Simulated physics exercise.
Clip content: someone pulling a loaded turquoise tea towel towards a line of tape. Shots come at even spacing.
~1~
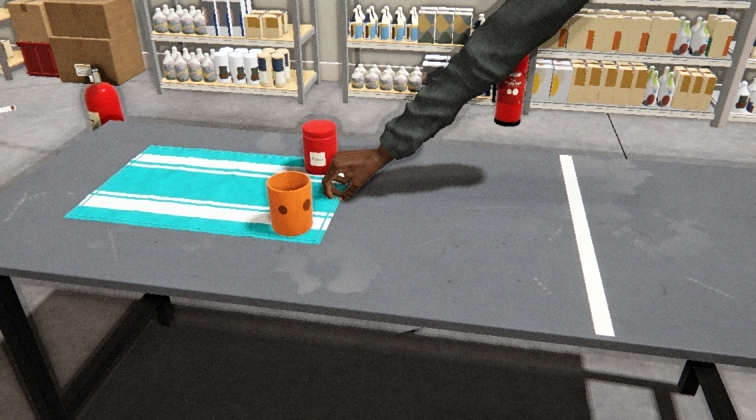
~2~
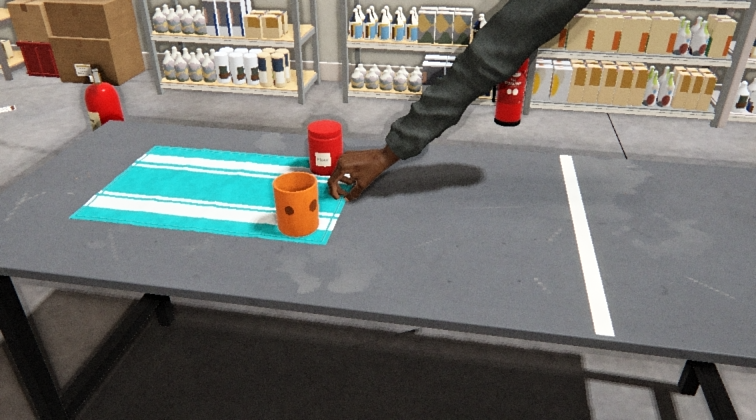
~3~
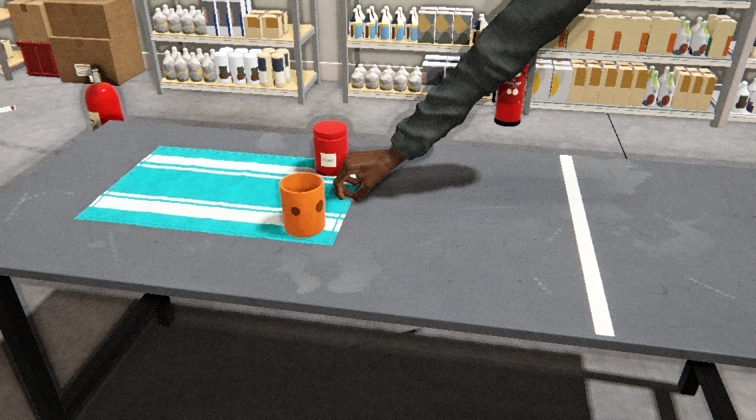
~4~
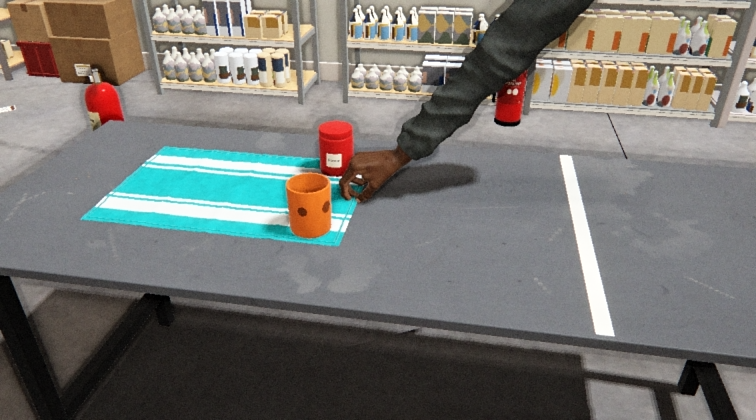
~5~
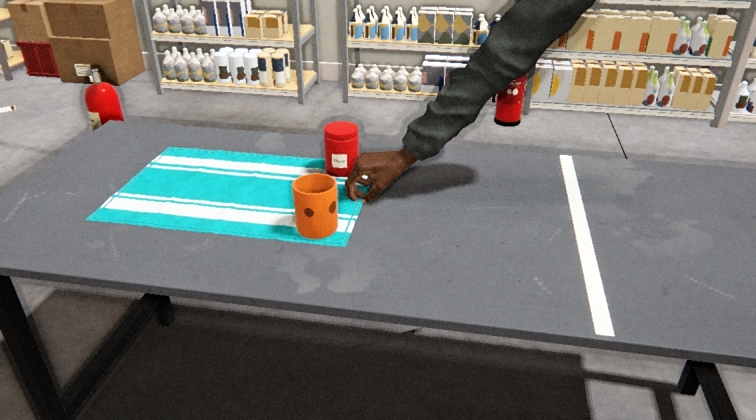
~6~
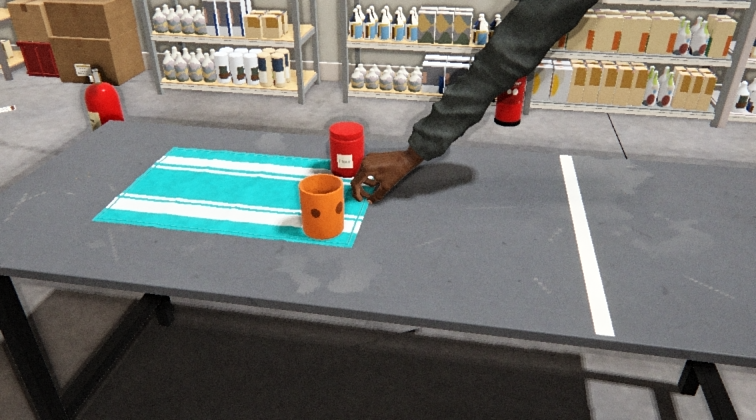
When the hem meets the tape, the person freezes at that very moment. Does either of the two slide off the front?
Orange mug: No, it stays on. Red jar: No, it stays on.
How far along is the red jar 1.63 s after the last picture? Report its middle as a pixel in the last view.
(531, 164), or close to it.
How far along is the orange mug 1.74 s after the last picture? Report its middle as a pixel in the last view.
At that moment it is at (554, 229).
Then, 1.63 s on from there, hem at the tape; orange mug on the cloth near (543, 228); red jar on the cloth near (532, 164).
Then, 1.74 s on from there, hem at the tape; orange mug on the cloth near (554, 229); red jar on the cloth near (540, 165).
In the end, hem at the tape; orange mug on the cloth near (553, 229); red jar on the cloth near (540, 165). The orange mug remains aboard and the red jar keeps its seat.
